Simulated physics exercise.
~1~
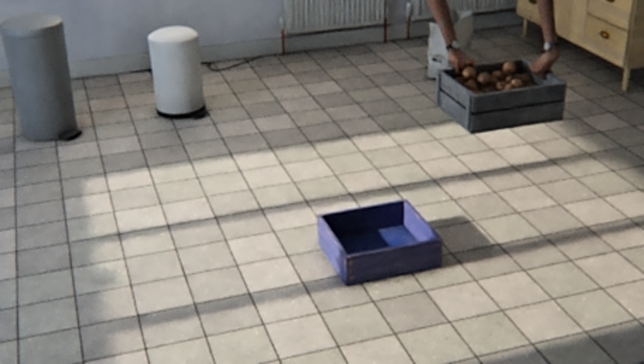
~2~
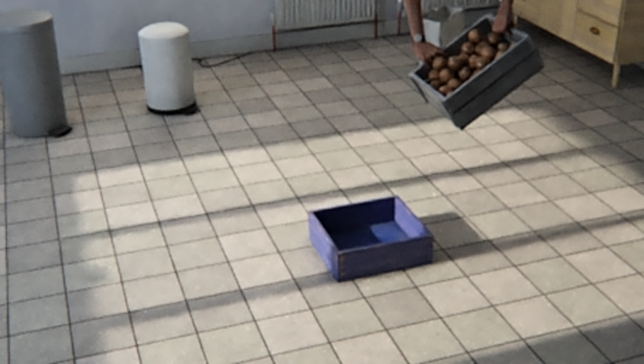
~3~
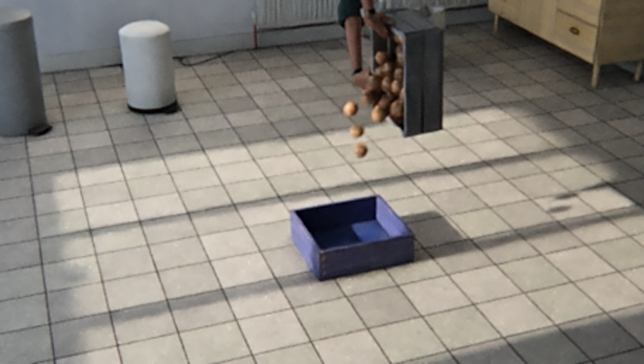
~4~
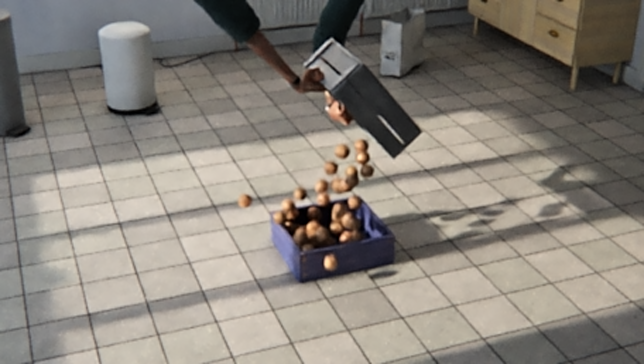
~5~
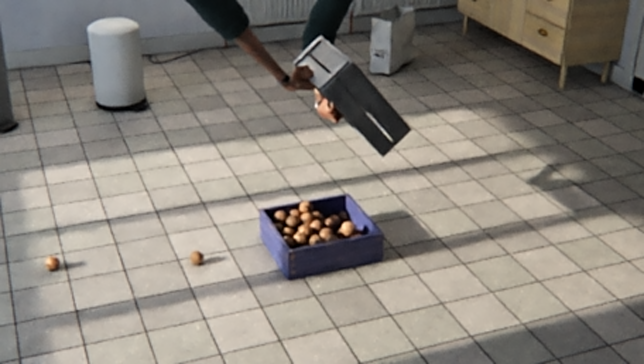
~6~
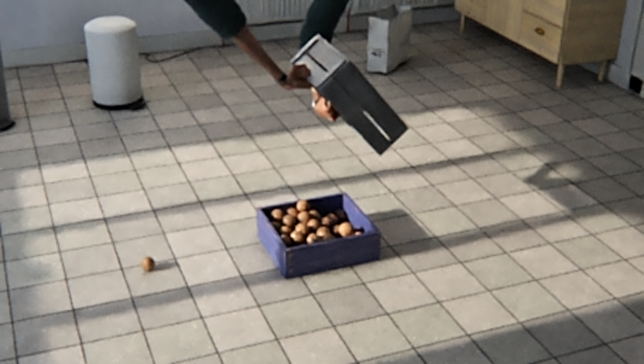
A grey crate full of round brown pieces is held by a person's hands at the upper right of a sunlit tiled floor, seen from above at an angle. A blue tub sits on the floor near the middle, with a grey bin and a white bin at the upper left and a wooden cabinet at the upper right. The hands lift the crate and tip it leftward until the pieces tumble out. Most drop into the tub, while a few land outside and roll left across the tiles. The emptied crate stays tilted above the tub, which ends up heaped with the pieces, and one stray remains visible on the floor to its left.
